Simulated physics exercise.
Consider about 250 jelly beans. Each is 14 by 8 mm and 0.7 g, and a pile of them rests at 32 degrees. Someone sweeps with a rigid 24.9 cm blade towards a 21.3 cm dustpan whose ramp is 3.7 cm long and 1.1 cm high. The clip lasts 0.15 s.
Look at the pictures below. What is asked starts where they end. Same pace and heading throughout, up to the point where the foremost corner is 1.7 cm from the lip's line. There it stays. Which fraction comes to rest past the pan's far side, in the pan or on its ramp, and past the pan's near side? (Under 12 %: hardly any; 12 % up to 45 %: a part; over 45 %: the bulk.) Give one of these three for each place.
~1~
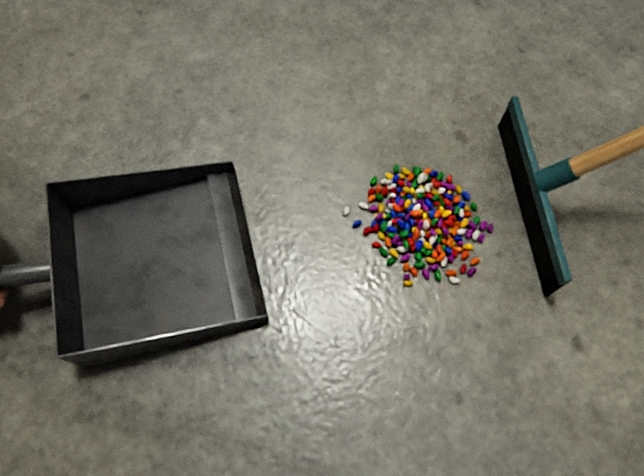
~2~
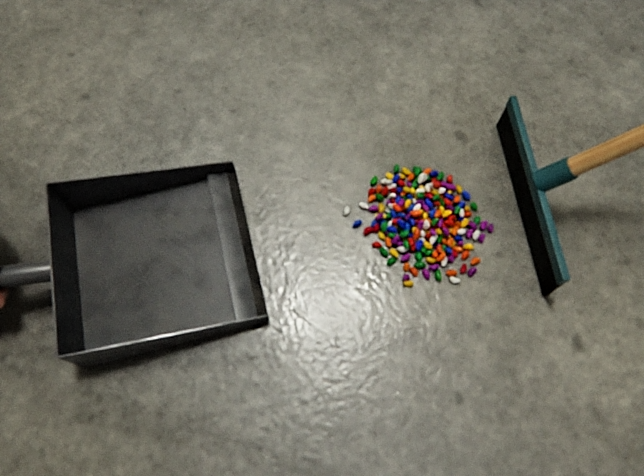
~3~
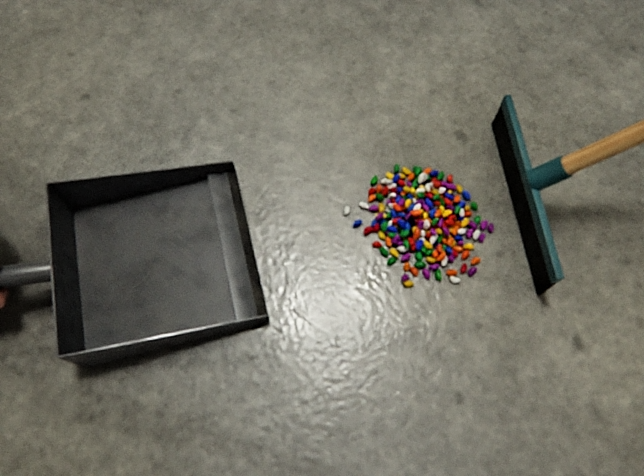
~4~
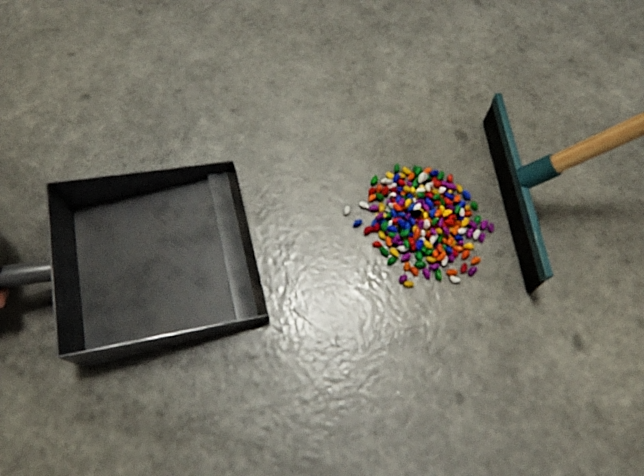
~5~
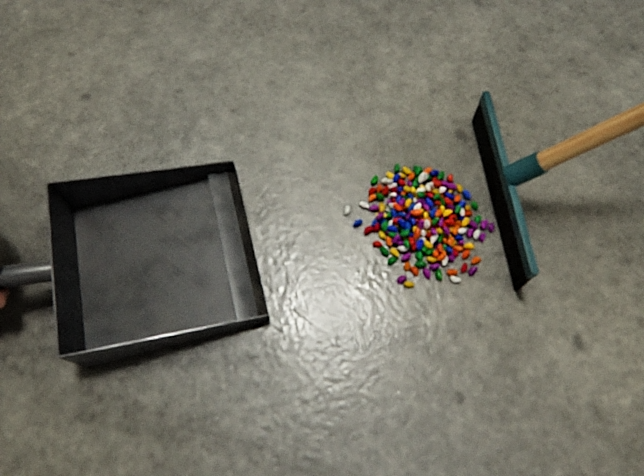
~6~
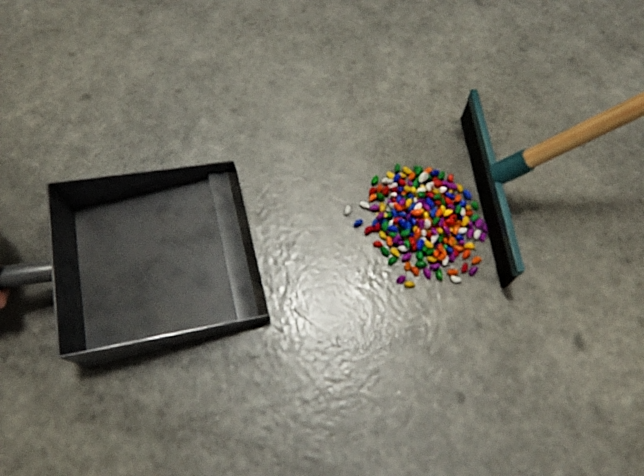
Past the pan's far side: A solid amount. In the pan or on its ramp: A solid amount. Past the pan's near side: A sprinkling.
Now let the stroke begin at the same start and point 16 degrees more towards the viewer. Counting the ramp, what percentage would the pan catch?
It comes to roughly 40 in a hundred.
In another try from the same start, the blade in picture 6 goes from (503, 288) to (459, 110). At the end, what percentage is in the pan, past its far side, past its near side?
Pan: 35, far side: 10, near side: 5.
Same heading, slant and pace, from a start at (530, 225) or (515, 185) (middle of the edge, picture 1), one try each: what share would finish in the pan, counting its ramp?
Some 30 and 20 per cent.
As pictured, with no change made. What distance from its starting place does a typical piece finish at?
Median: Approx. 26 cm.
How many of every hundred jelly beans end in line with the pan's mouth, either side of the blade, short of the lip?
I'd put it near 40 per cent.
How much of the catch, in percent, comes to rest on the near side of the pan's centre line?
Some 10 per cent.
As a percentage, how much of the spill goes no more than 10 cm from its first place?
That share is some 10 percent.
Then, 0.26 s after the last picture, middle of the blade 17 cm from the lip; 0 % over the lip, far side 0 %, near side 5 %.
Then, 0.43 s after the last picture, middle of the blade 9 cm from the lip; 0 % over the lip, far side 10 %, near side 5 %.
Then, 0.73 s after the last picture, middle of the blade 4 cm from the lip; 30 % over the lip, far side 25 %, near side 5 %.
In the end, far side 25 %, pan 30 %, near side 5 %, in front of the lip or behind the blade 40 %.
